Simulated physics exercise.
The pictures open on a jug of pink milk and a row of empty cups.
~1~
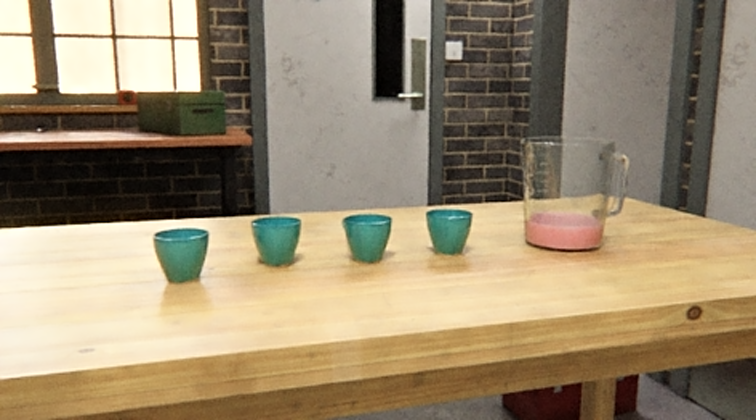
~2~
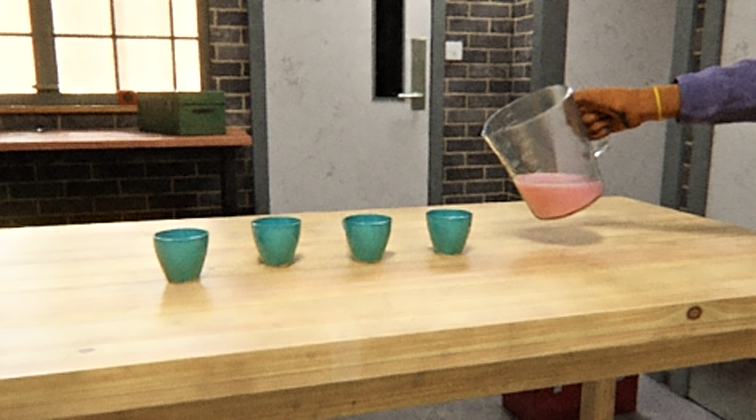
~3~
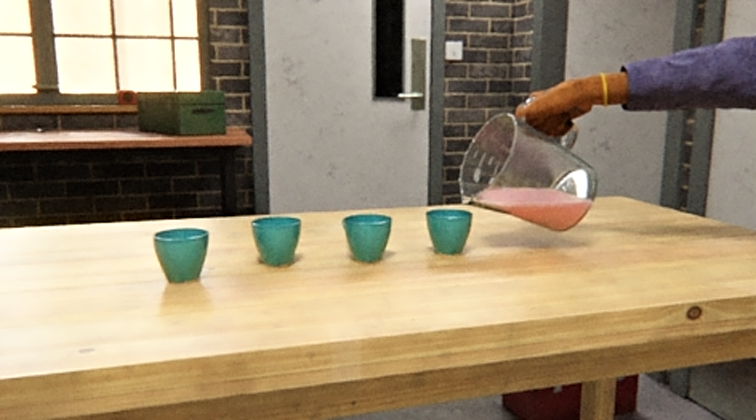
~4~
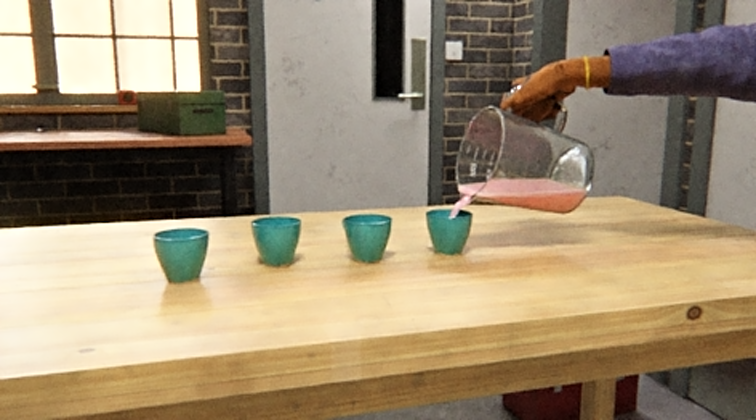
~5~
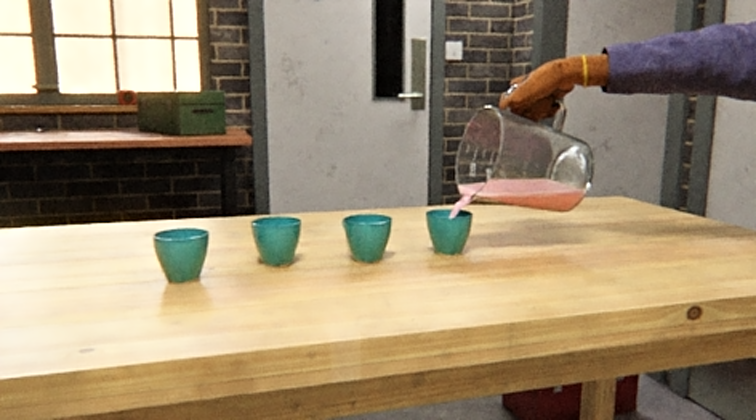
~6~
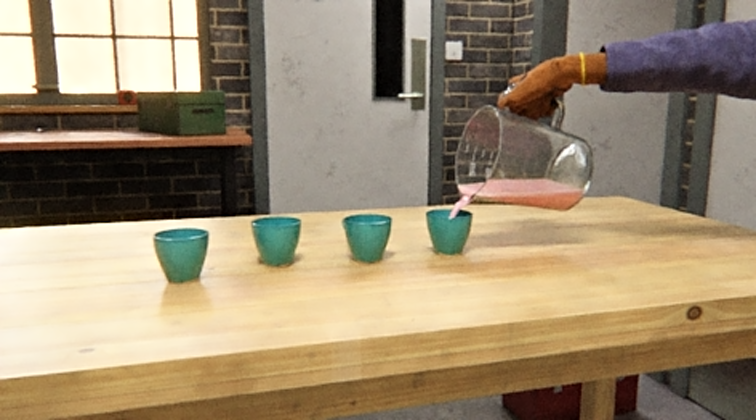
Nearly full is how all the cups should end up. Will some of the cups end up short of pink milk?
It runs out.
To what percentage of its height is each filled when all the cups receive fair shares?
About 70 percent.
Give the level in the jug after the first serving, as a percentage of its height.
The level sits at roughly 15 percent.
Next, the first is about three quarters full.
After that, the first is done and the jug has about two thirds of its load.
Finally, the jug is empty with two filled and the next at nearly all of a serving.
